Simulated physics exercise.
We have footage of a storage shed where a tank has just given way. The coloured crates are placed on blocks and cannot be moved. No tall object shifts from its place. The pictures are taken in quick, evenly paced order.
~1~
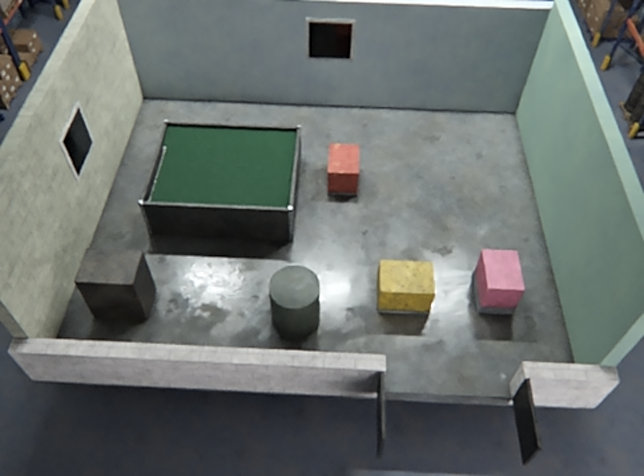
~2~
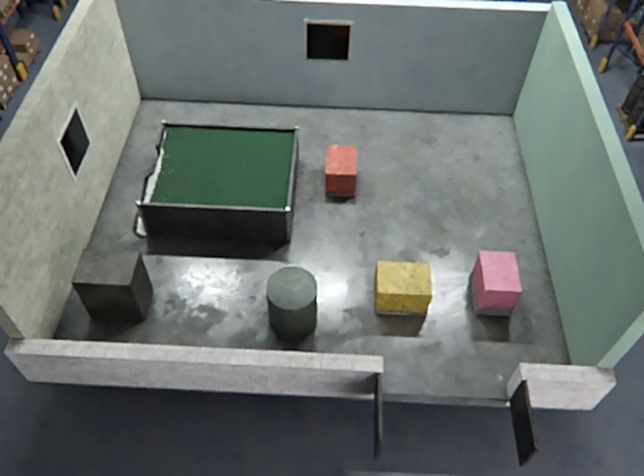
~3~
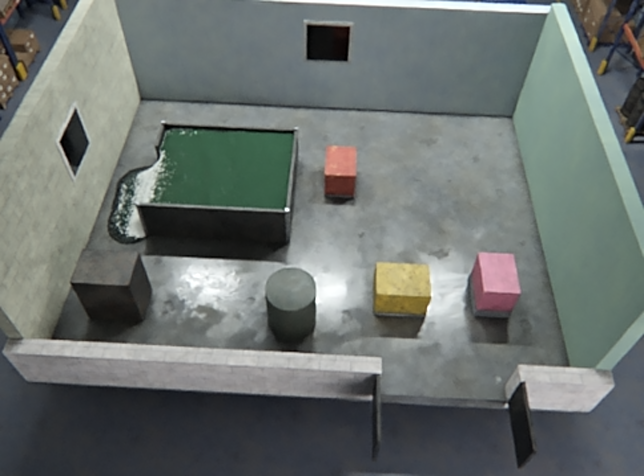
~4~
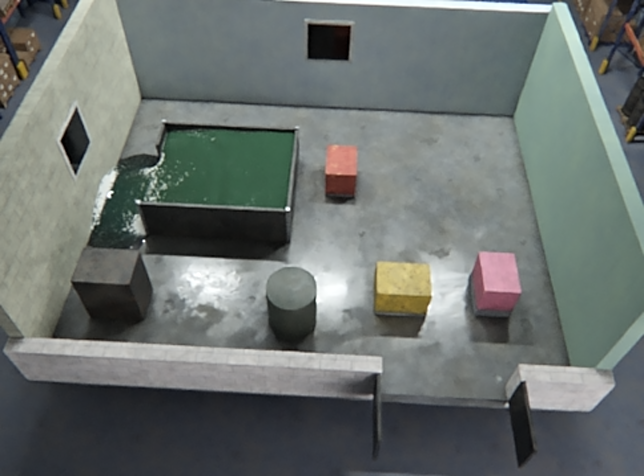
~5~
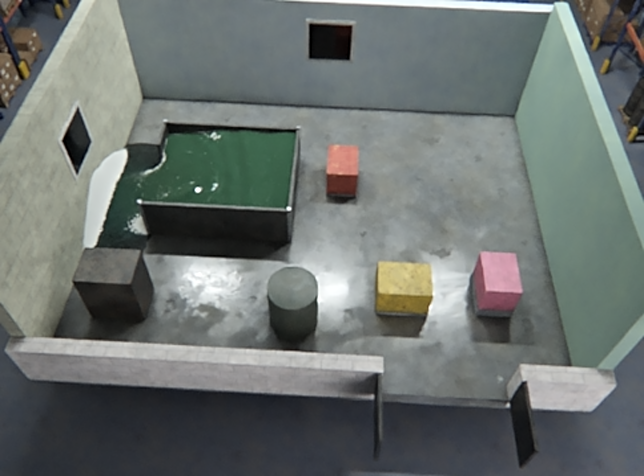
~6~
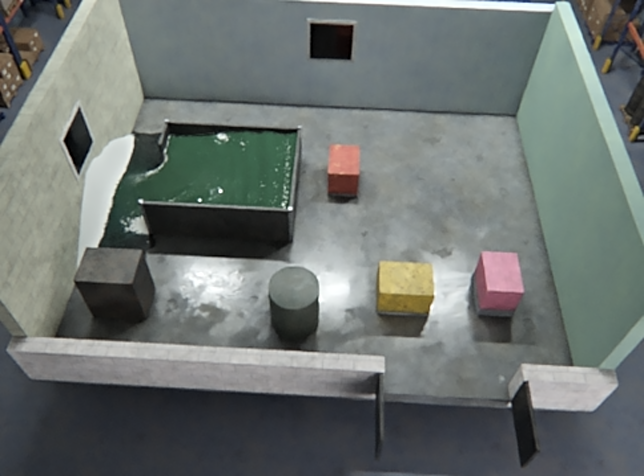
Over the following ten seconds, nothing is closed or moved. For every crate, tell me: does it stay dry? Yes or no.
Here is how it goes: The pink crate, yes, it stays dry; the yellow crate, no, it gets wet; the red crate, no, it gets wet.
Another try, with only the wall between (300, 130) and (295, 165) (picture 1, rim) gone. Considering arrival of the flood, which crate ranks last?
Last in line is the pink-painted one.
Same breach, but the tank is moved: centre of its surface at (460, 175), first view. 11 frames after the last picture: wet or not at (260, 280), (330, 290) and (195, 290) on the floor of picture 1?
The first spot is inundated, the second inundated, and the third inundated.
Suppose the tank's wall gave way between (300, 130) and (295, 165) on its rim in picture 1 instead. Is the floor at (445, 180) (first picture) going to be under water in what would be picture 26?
Untouched.
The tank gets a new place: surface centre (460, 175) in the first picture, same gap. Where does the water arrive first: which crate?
The red one.
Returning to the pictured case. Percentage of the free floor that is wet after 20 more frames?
It comes out near 55 percent.
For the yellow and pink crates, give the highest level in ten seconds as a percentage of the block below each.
About 140 percent and about 60 percent.
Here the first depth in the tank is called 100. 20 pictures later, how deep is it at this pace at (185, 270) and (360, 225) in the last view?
Around 8 % at the first and 2 % at the second.
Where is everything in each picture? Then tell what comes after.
The first frame shows the water tank at (225, 166) is whole and still.
In the second frame, the front is at (144, 236), out from the gap at (156, 193).
In the third frame, the front is at (135, 172), out from the gap at (155, 195).
In the fourth frame, water pours out at (156, 195) and has run to (118, 164).
In the fifth frame, the front is at (125, 147), out from the gap at (158, 195).
In the sixth frame, the front is at (132, 133), out from the gap at (159, 195).
A moment on, water covers 15 % of the floor; the pink crate not reached, the yellow crate not reached, the red crate not reached.
Next, water covers 25 % of the floor; the pink crate not reached, the yellow crate not reached, the red crate not reached.
Then, water covers 55 % of the floor; the pink crate not reached, the yellow crate water round its plinth, the red crate not reached.
Later, water covers 100 % of the floor; the pink crate water round its plinth, the yellow crate water round its plinth, the red crate water round its plinth.
In the end, water covers 100 % of the floor; the pink crate stayed above the water, the yellow crate was topped, the red crate was topped.
